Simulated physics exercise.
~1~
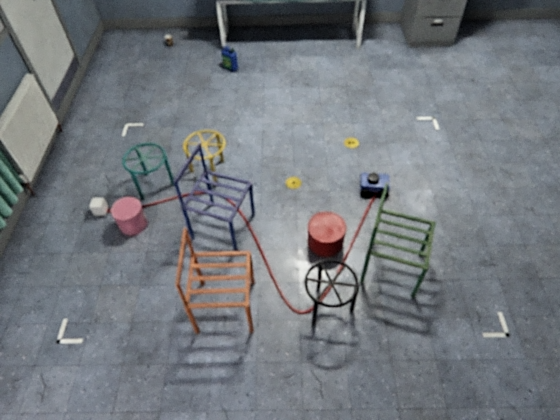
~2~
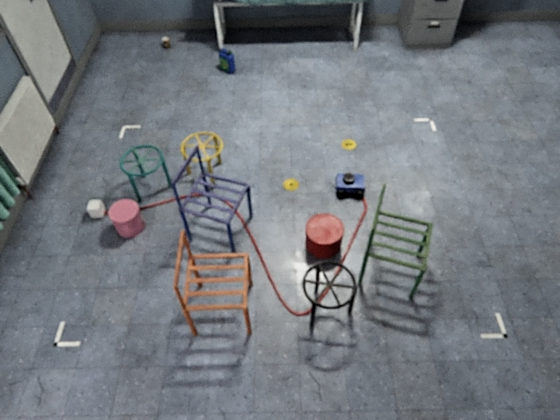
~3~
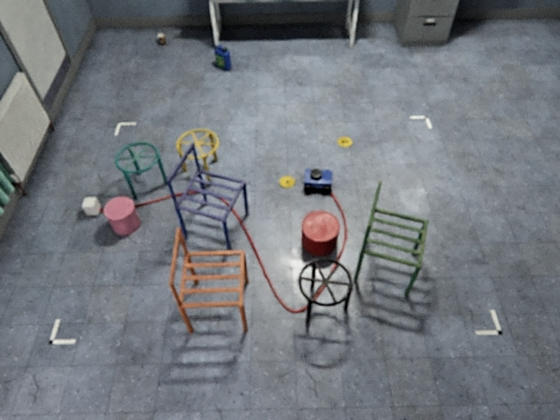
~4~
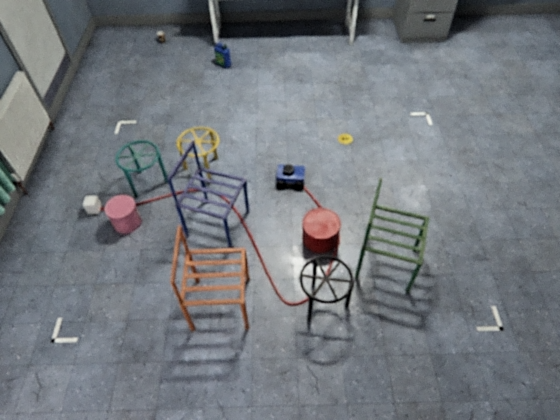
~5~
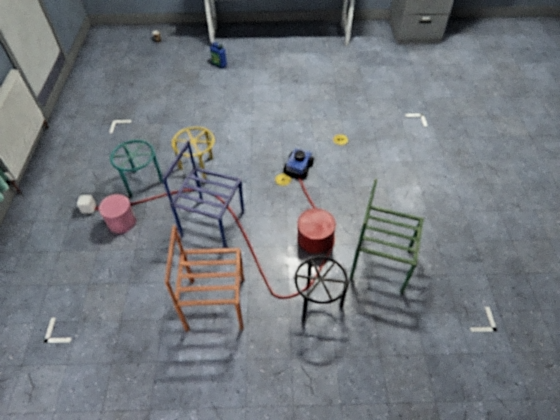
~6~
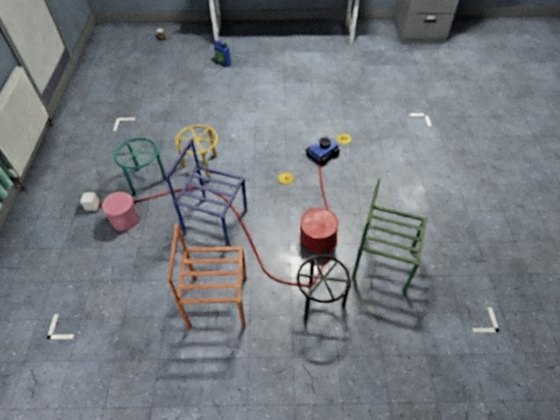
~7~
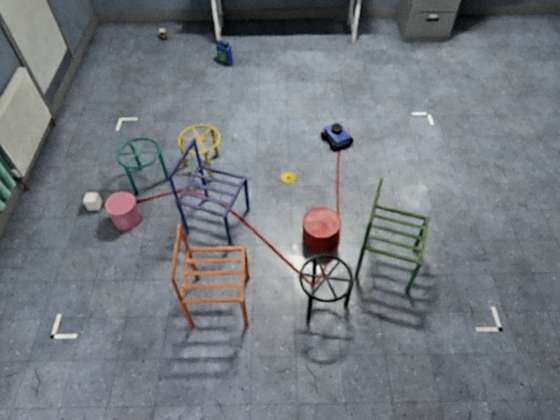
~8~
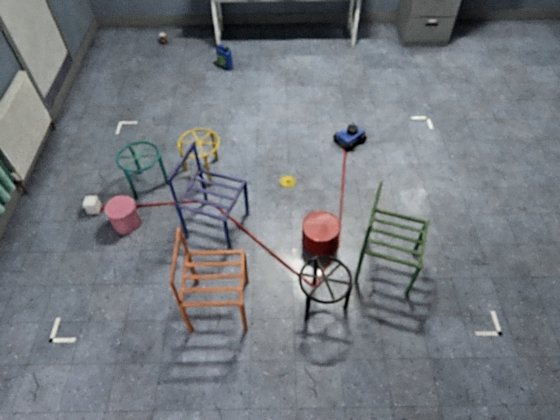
A small blue cart trailing a red lead drives left, then right past two yellow marks, and stops.
